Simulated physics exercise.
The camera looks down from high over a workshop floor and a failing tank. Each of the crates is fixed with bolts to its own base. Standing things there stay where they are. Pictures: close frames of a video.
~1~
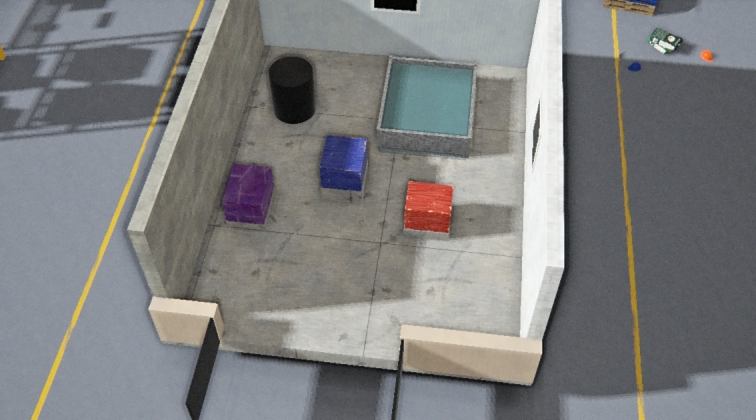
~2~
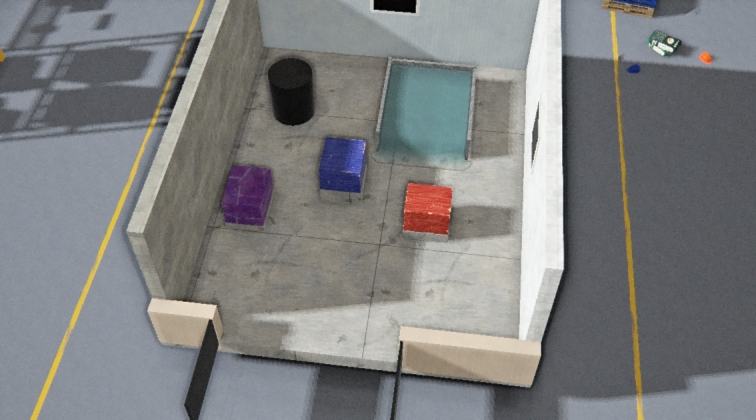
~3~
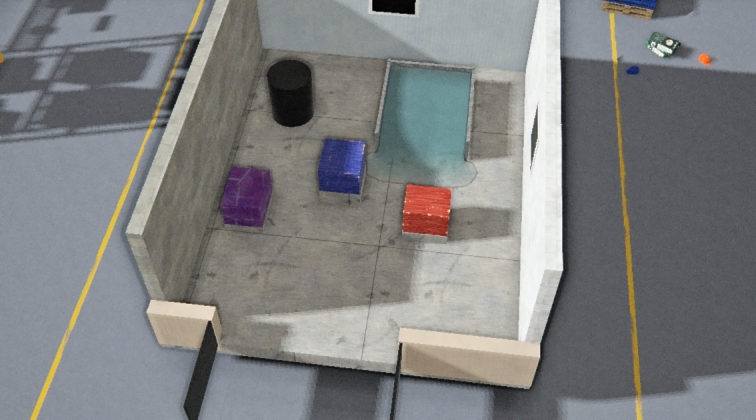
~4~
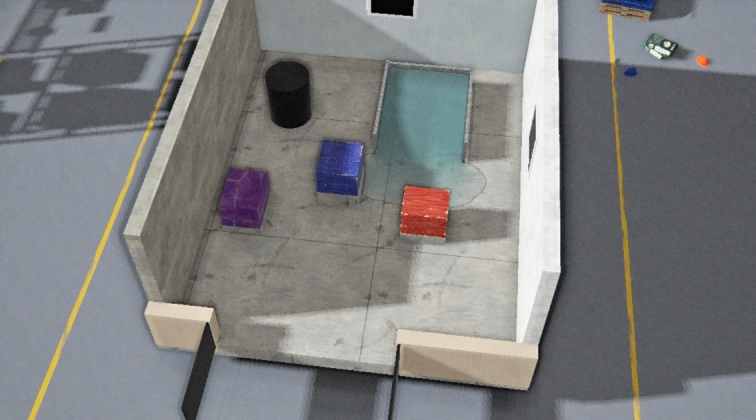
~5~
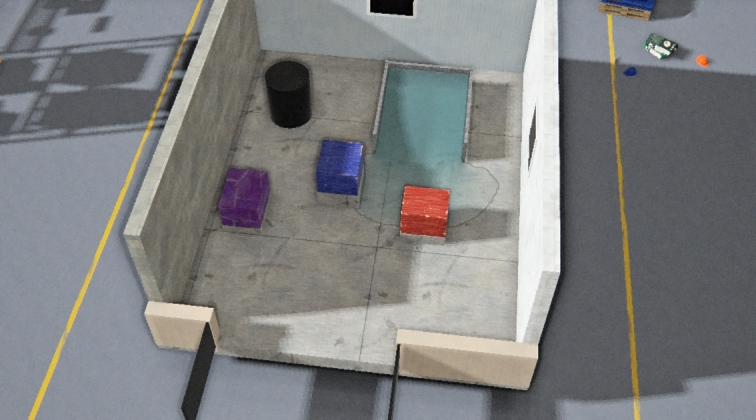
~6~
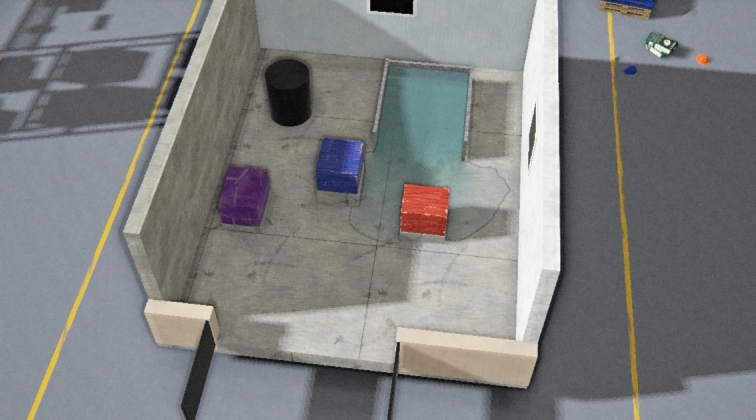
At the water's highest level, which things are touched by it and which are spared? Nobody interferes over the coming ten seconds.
Going through them: The red crate is touched; the purple crate is spared; the blue crate is spared.
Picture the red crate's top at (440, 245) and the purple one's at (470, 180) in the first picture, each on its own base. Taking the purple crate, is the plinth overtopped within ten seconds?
Answer: Purple gets flooded.
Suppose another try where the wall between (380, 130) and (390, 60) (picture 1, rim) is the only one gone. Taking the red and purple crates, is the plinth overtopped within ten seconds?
Red stays untouched; purple gets drenched.
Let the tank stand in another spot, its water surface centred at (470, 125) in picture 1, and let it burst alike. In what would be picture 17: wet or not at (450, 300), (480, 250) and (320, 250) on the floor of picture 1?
One after the other: Under water, under water, flooded.
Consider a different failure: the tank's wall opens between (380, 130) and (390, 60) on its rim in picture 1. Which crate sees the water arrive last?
The crate marked red.
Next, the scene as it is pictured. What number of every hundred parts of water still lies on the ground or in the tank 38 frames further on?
The share not yet gone is roughly 78 percent.
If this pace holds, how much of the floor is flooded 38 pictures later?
About 70 per cent.
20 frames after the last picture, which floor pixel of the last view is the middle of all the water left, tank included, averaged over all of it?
About (415, 210) in the last view.
A moment on, water covers 25 % of the floor; the red crate water round its plinth, the purple crate not reached, the blue crate water round its plinth.
Next, water covers 40 % of the floor; the red crate water round its plinth, the purple crate not reached, the blue crate water round its plinth.
Then, water covers 60 % of the floor; the red crate water round its plinth, the purple crate water round its plinth, the blue crate water round its plinth.
Later, water covers 70 % of the floor; the red crate water round its plinth, the purple crate water round its plinth, the blue crate water round its plinth.
In the end, water covers 85 % of the floor; the red crate was topped, the purple crate stayed above the water, the blue crate stayed above the water.
